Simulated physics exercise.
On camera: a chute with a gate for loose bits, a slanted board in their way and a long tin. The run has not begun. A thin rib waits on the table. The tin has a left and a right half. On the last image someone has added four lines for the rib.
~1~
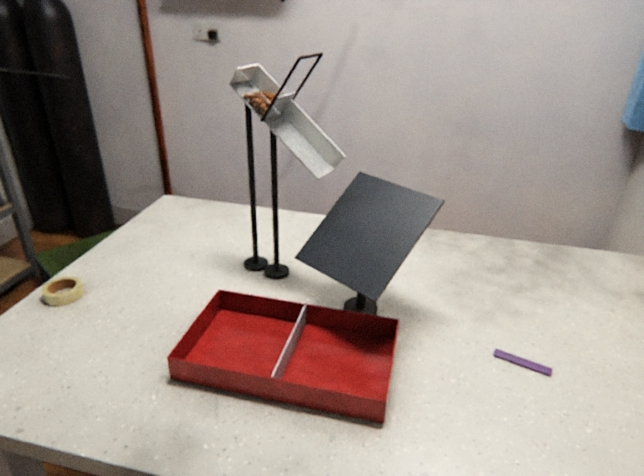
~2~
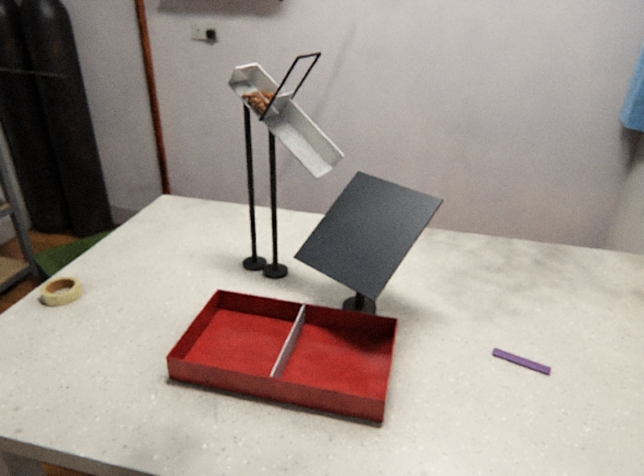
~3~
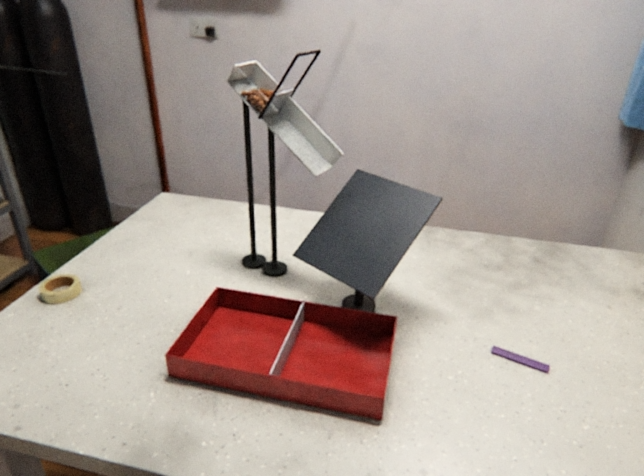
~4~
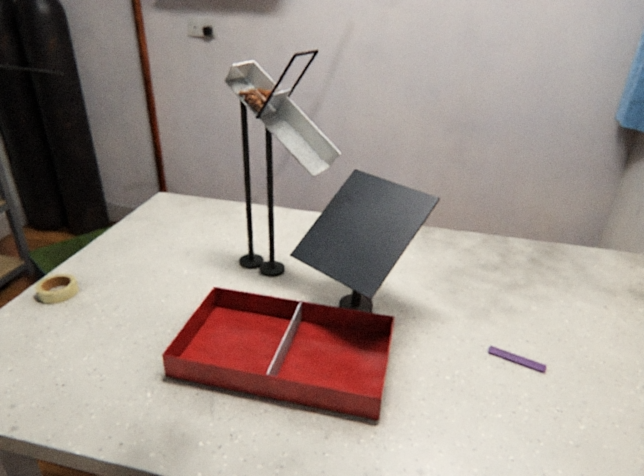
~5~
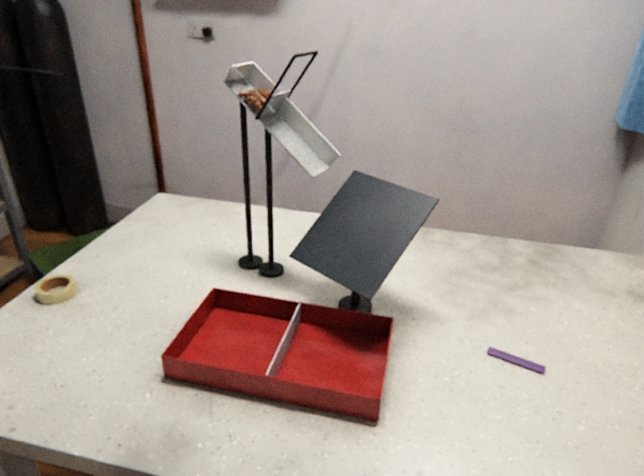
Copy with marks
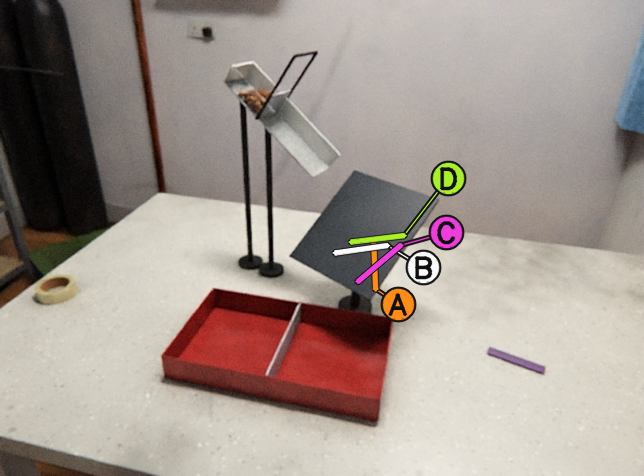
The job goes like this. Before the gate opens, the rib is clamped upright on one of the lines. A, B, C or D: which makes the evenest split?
The best line is D.
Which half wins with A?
The right half.
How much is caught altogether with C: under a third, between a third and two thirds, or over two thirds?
Over two thirds.
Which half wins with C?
Right.
On the marked copy, line A from (373, 240) to (375, 289); line B from (387, 245) to (335, 252); line C from (400, 245) to (358, 281); line D from (403, 235) to (351, 241).
Choosing A, of what is caught, a small part in the left half, most in the right.
Choosing B, of what is caught, most in the left half, a small part in the right.
Choosing C, of what is caught, a small part in the left half, most in the right.
Choosing D, of what is caught, about two thirds in the left half, about a third in the right.
